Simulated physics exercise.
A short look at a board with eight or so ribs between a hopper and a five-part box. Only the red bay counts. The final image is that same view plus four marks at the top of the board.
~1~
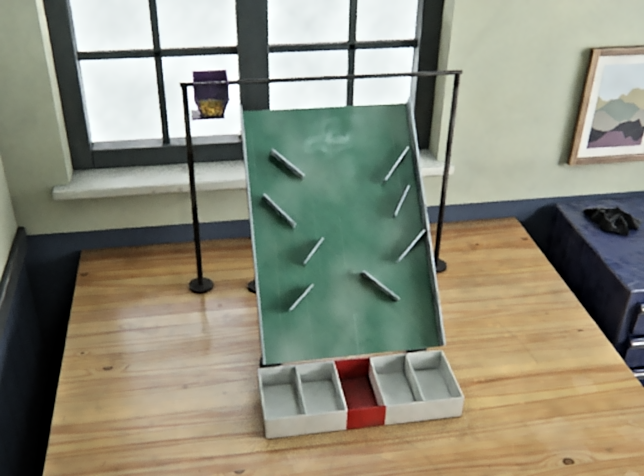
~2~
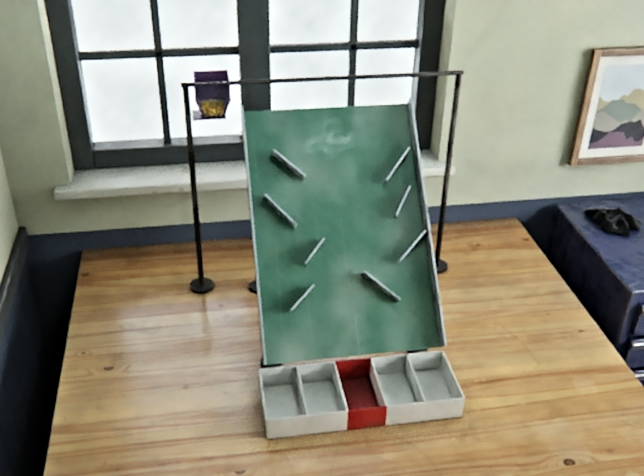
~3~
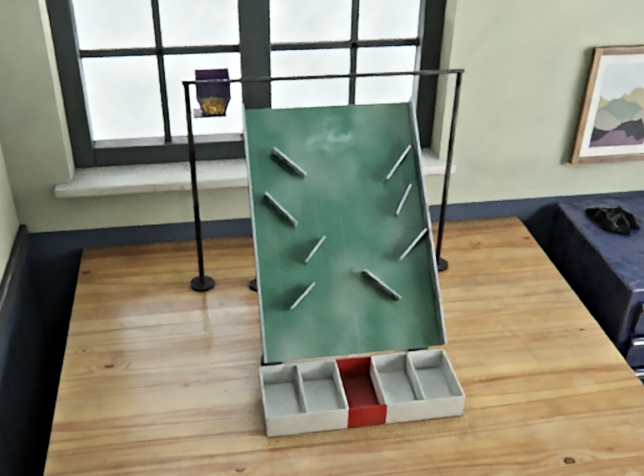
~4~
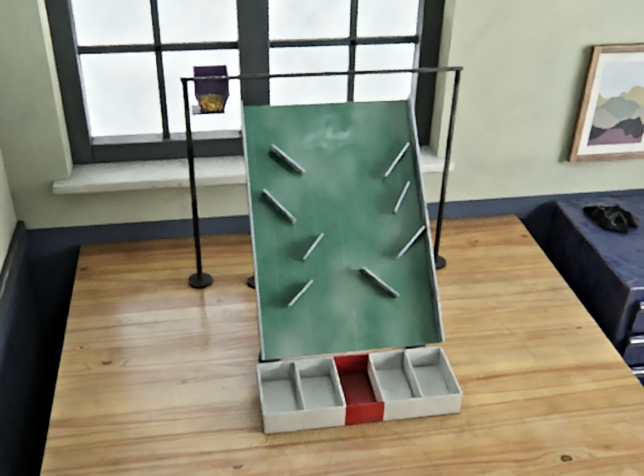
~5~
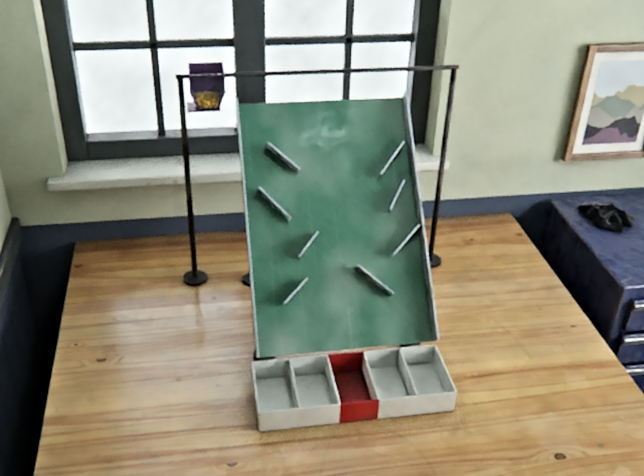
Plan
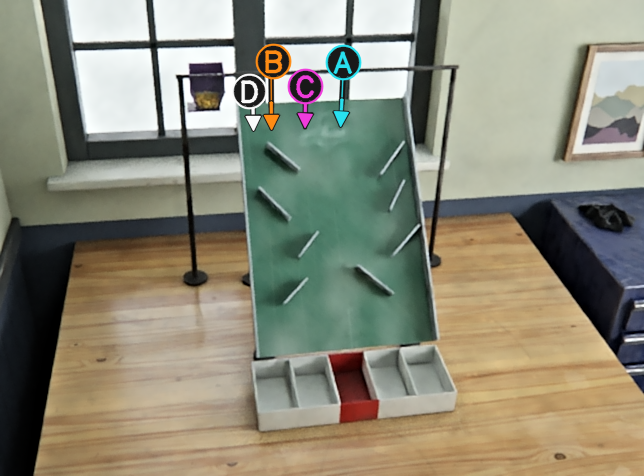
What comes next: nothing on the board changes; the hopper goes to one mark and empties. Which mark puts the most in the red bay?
The answer is mark C.
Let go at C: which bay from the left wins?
The third.
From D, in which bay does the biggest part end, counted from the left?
The first.
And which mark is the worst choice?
D it is.
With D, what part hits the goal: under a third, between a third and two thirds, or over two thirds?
Mark D gives under a third.
On the marked copy, mark A meets the board at (340, 121); mark B meets the board at (271, 124); mark C meets the board at (305, 122); mark D meets the board at (253, 125).
For mark A, roughly a third in the red bay, roughly half in other bays, about a tenth outside the box.
For mark B, roughly a quarter in the red bay, roughly two thirds in other bays, about a tenth outside the box.
For mark C, roughly half in the red bay, roughly a third in other bays, about a tenth outside the box.
For mark D, just a few in the red bay, almost all in other bays, about a tenth outside the box.
